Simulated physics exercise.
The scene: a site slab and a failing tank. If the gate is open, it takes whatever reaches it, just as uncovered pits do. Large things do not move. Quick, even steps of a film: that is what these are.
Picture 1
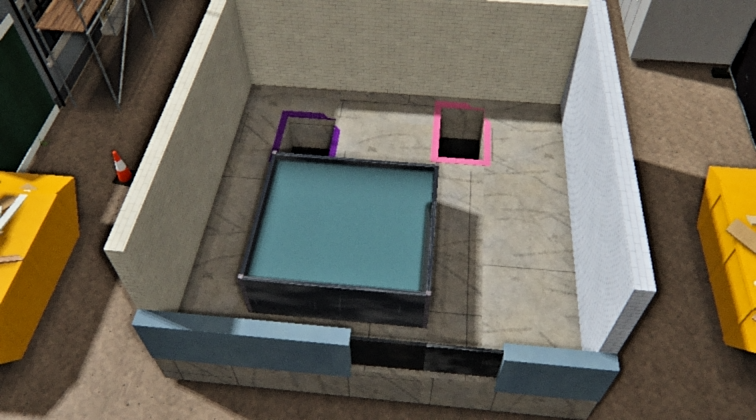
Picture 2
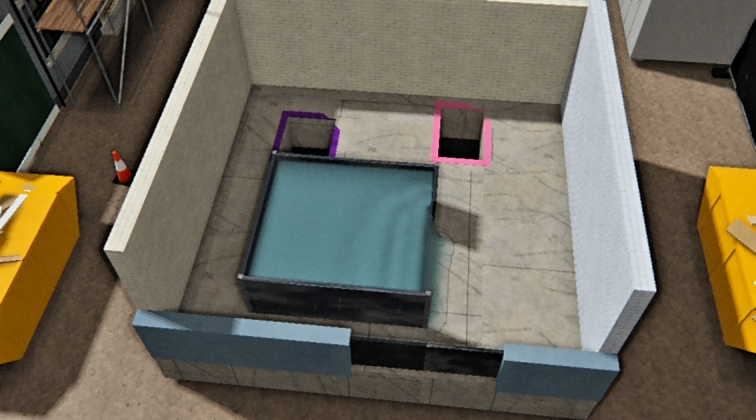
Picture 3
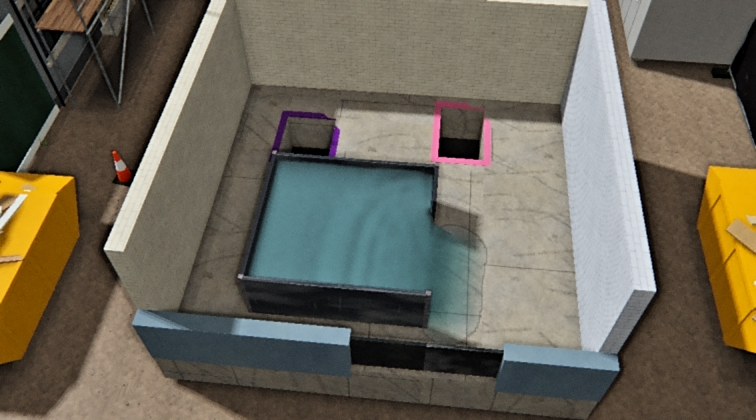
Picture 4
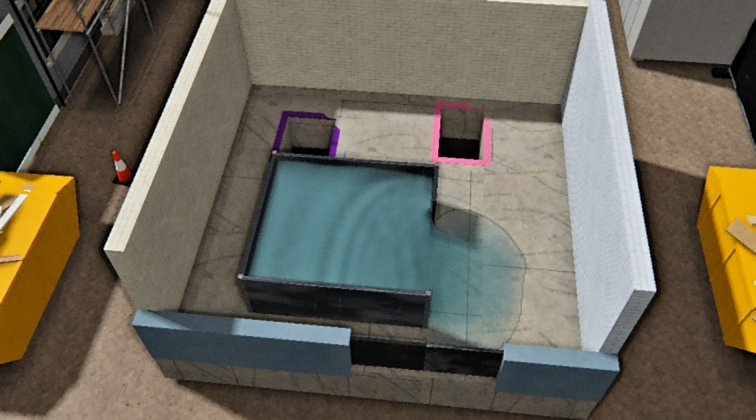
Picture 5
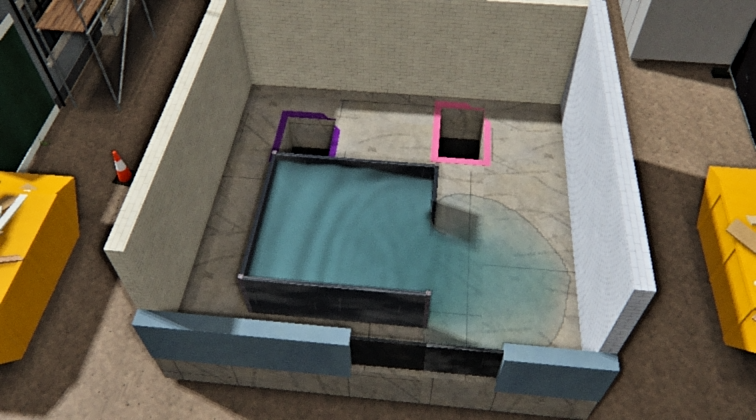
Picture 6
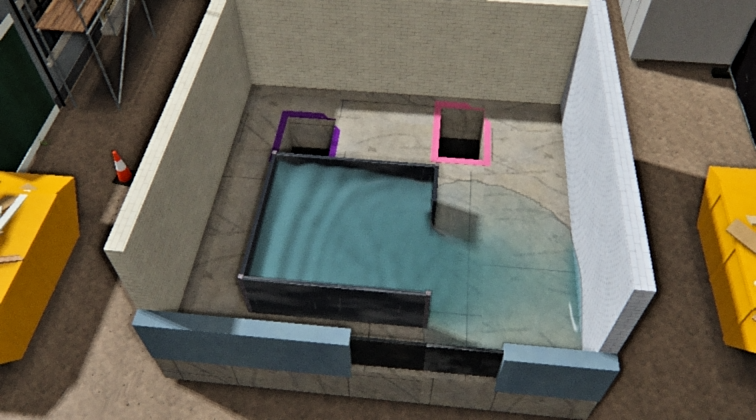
Water pours from the right side of a dark-walled open tank and fans out across the pale slab, spreading rightward until it reaches the white wall, while ripples cross the tank and the purple- and pink-edged pits stay still.
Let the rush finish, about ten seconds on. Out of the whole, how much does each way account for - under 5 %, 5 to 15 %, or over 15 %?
By the end, the gate accounts for under 5 %; the pink pit accounts for over 15 %; the purple pit accounts for 5 to 15 %.
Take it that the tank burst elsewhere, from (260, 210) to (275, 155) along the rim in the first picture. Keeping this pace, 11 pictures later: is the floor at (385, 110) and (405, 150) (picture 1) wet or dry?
Going one by one: Sodden and then puddle-free.
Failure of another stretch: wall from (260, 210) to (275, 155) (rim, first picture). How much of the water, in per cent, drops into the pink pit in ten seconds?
The pink pit gets 20 per cent.
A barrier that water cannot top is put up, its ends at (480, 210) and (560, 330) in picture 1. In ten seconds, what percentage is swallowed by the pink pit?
The pink pit takes 25 parts in a hundred.
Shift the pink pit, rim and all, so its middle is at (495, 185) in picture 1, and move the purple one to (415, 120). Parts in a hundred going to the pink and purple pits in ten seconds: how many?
The pink pit takes 40 per cent, and the purple pit takes 15 per cent.
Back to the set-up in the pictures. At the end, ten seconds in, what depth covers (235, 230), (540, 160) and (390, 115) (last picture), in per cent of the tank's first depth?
In order: About 6, 12 and 6 in a hundred.
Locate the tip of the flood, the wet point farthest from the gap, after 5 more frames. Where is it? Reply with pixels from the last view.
Roughly (560, 153).
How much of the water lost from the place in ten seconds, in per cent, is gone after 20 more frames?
Close to 15 per cent, I'd say.
A moment on, water covers 30 % of the floor; the gate 0 %, the pink pit 0 %, the purple pit 0 %.
Next, water covers 40 % of the floor; the gate 0 %, the pink pit 0 %, the purple pit 0 %.
Then, water covers 60 % of the floor; the gate 0 %, the pink pit 7 %, the purple pit 0 %.
Later, water covers 85 % of the floor; the gate 0 %, the pink pit 26 %, the purple pit 1 %.
In the end, water covers 95 % of the floor; the gate 0 %, the pink pit 44 %, the purple pit 7 %.
